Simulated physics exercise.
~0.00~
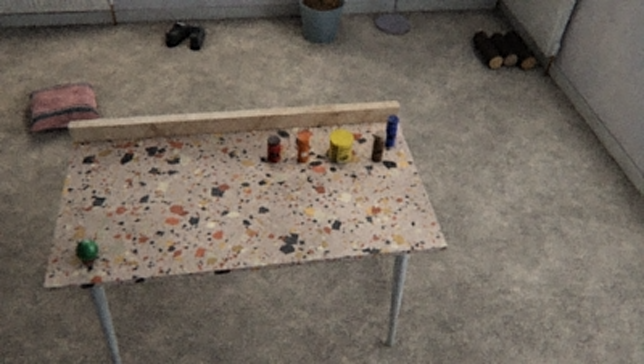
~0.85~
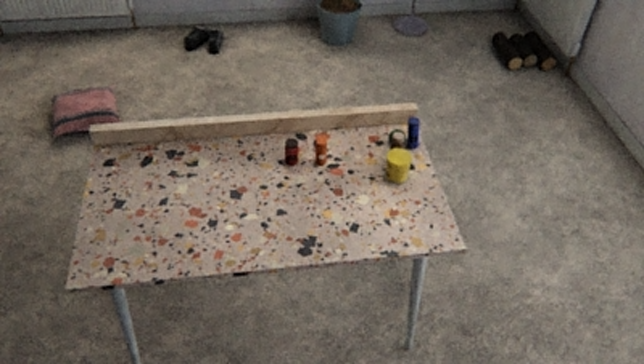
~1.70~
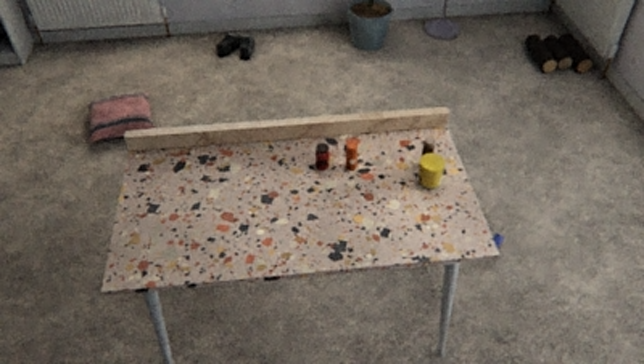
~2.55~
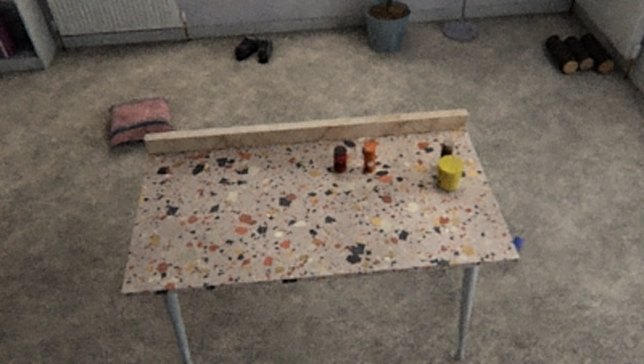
On a speckled table with a wooden rail along its far edge, a green ball rolled from the left to the right end, the yellow tin shifted, and the blue shaker dropped off the right side, leaving the red, orange and brown shakers standing.
